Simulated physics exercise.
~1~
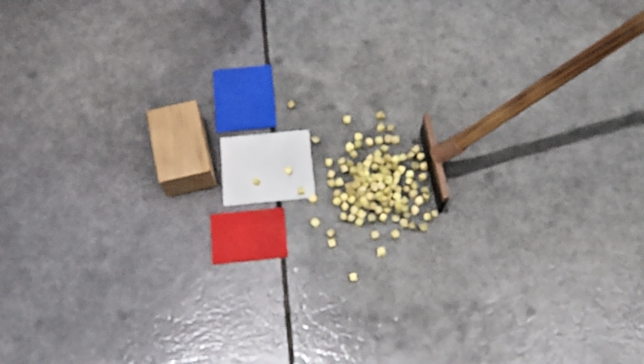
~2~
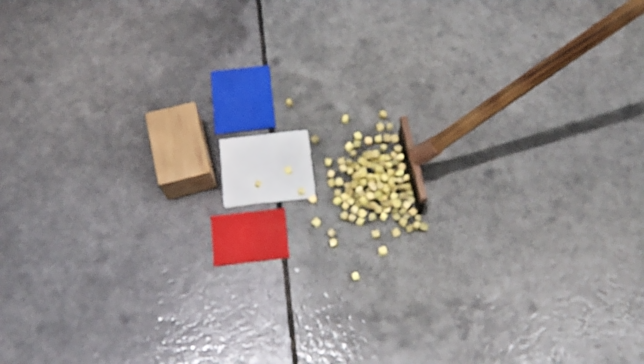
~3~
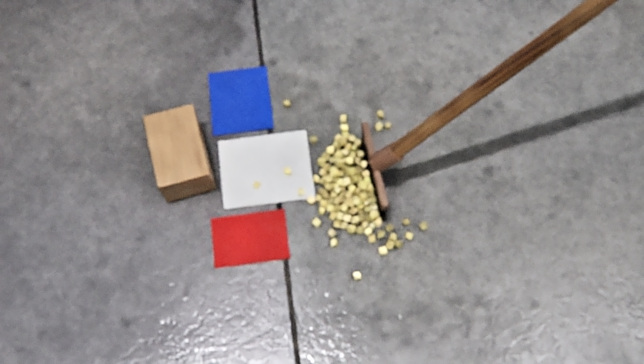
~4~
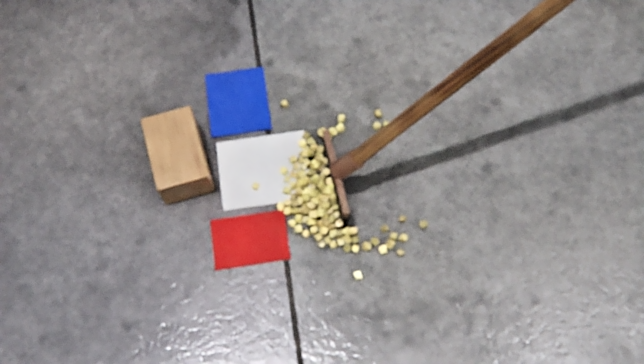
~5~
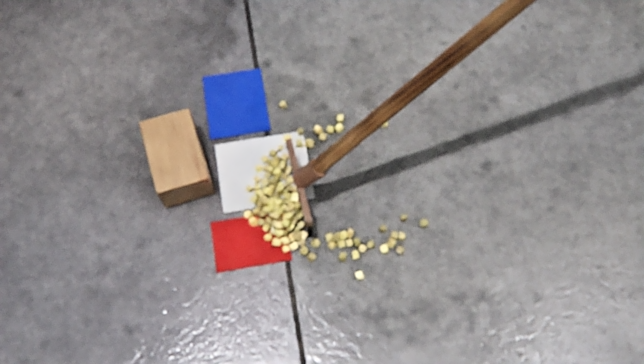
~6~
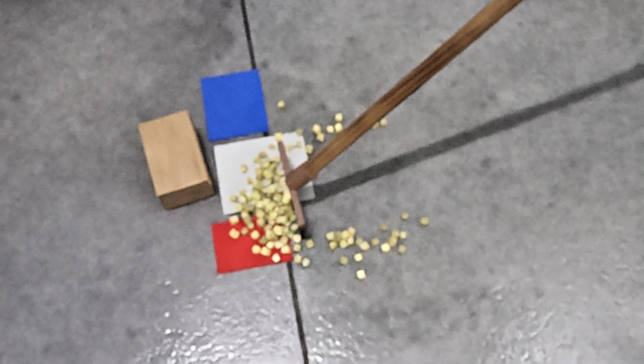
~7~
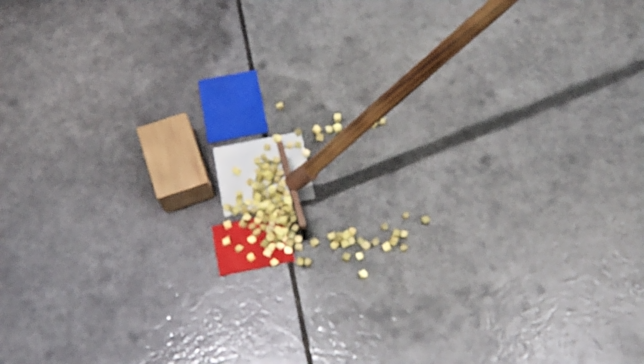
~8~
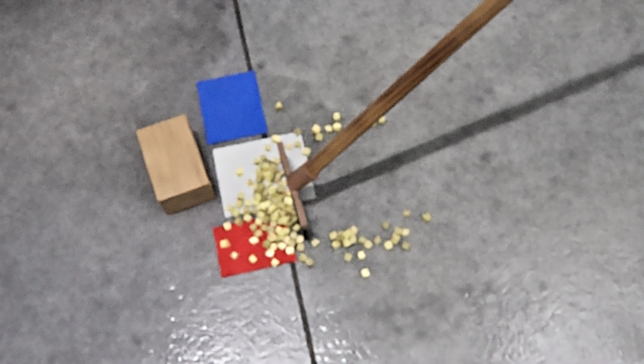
The footage shows a wooden-handled squeegee pushing a pile of small yellowish cubes leftward across a grey floor toward a fixed wooden block, then stopping with the cubes heaped over the white and red sheets, stragglers trailing on bare floor, and the blue sheet clear.
